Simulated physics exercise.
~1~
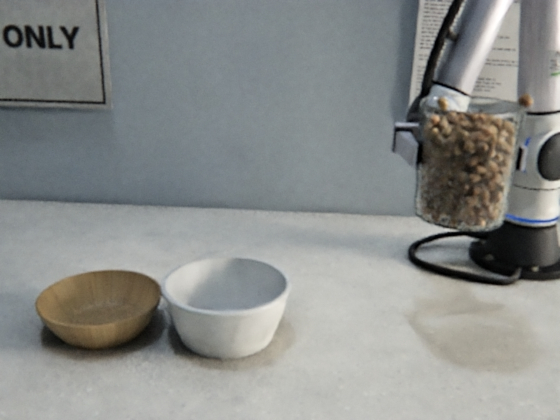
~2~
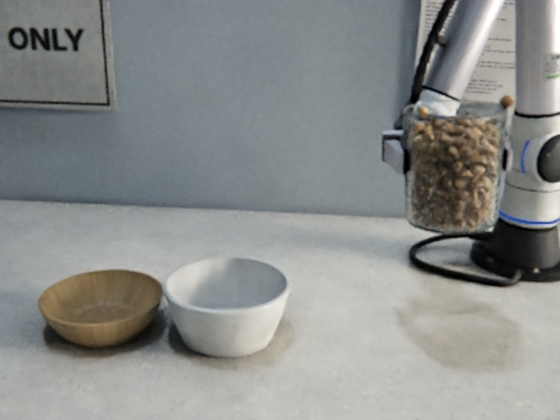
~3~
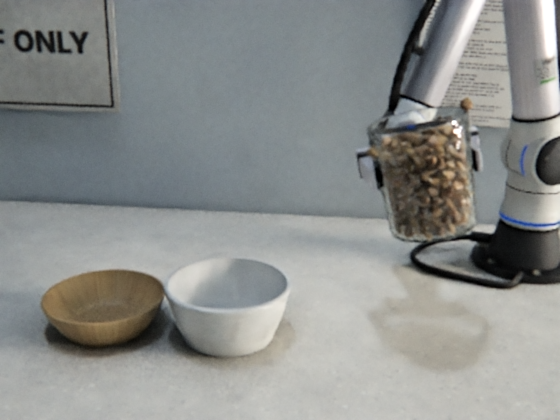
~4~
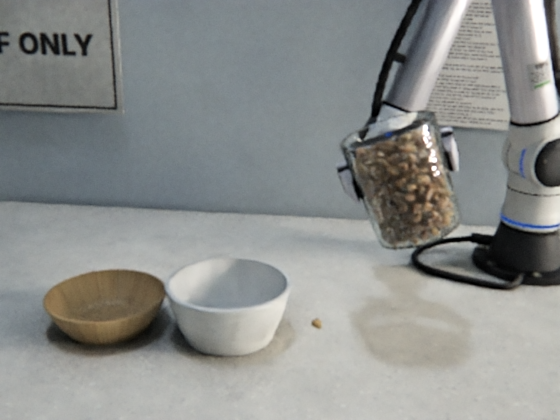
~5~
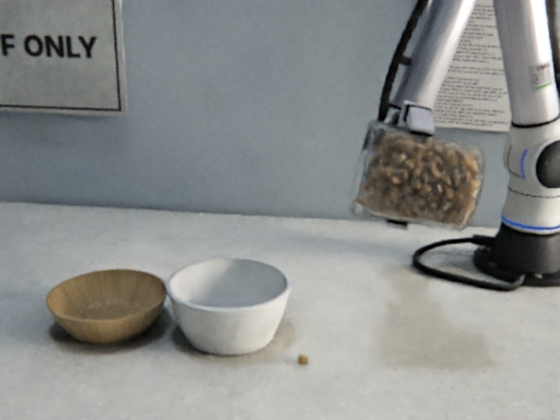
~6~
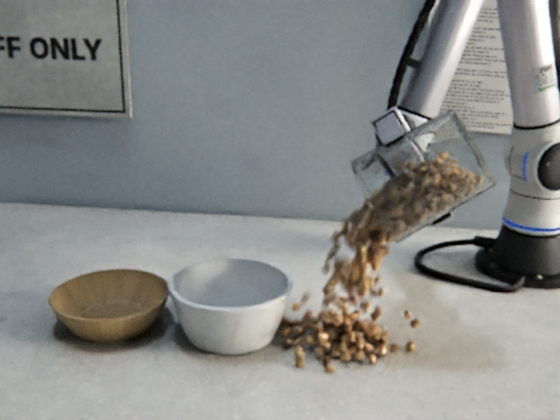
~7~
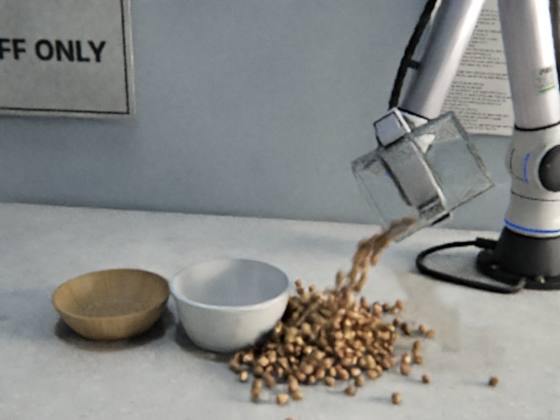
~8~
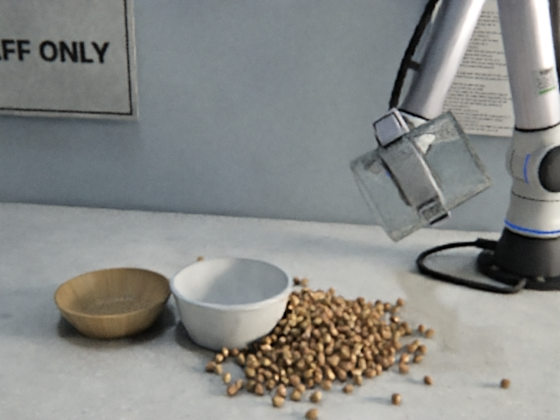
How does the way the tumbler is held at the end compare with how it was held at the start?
At the start the tumbler was held upright, and by the end it was turned upside down.
